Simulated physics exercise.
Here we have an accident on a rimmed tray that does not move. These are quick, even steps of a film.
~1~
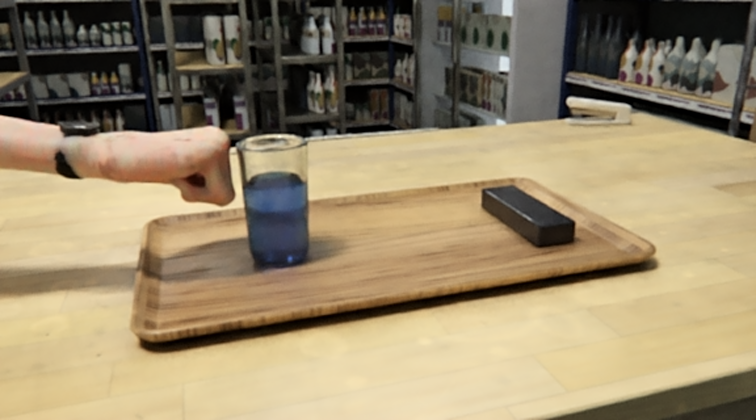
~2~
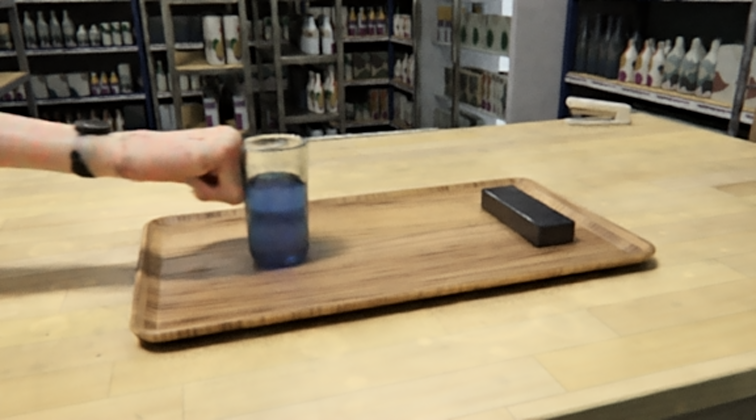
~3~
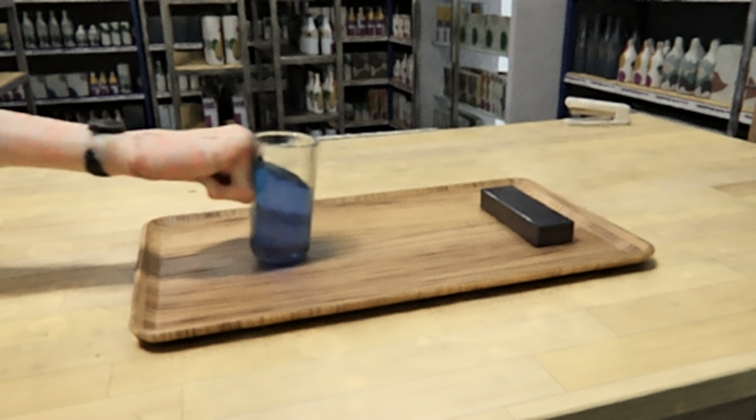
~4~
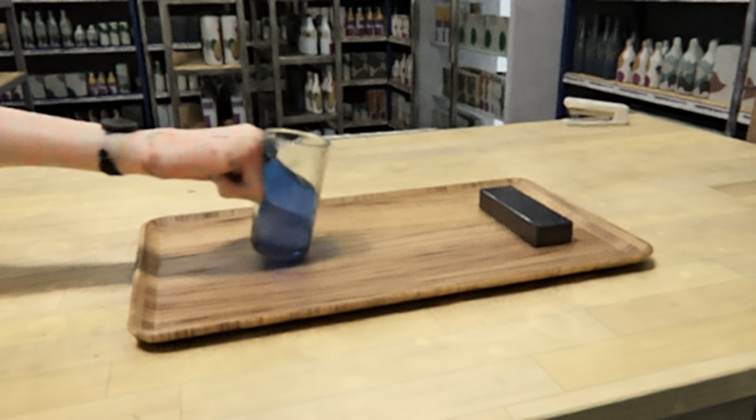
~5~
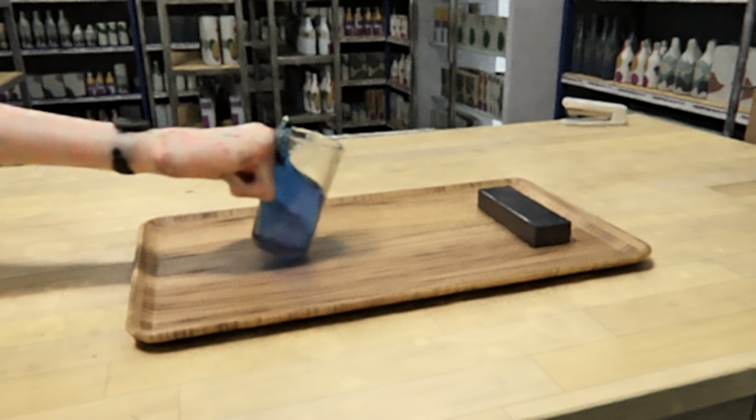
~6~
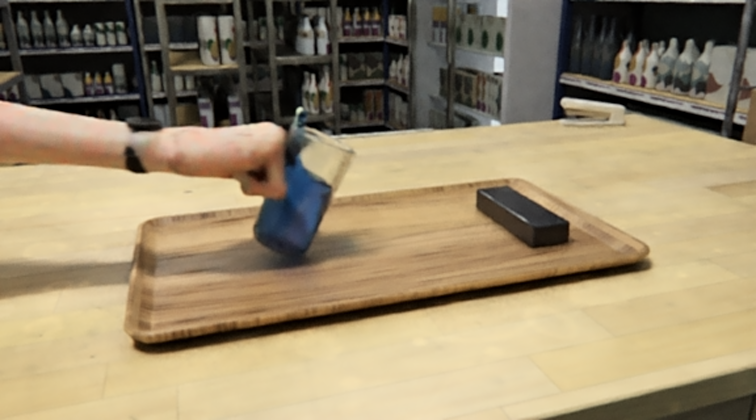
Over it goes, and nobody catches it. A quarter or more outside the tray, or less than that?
As it turns out, three quarters and more stay on the tray.
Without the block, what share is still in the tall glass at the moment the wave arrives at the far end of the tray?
Close to 50 per cent.
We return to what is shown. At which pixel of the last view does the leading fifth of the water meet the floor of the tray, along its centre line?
Near (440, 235).
A moment on, the tall glass lies on its side and 94 per cent is in the glass, 2 on the tray and 4 above or beyond its rim.
Next, the tall glass lies on its side and 48 per cent is in the glass, 34 on the tray and 18 above or beyond its rim.
Then the tall glass lies on its side and 27 per cent is in the glass, 46 on the tray and 27 above or beyond its rim.
Later the tall glass lies on its side and 15 per cent is in the glass, 74 on the tray and 11 above or beyond its rim.
Finally, 90 per cent is held by tray and glass, 10 is off the tray.
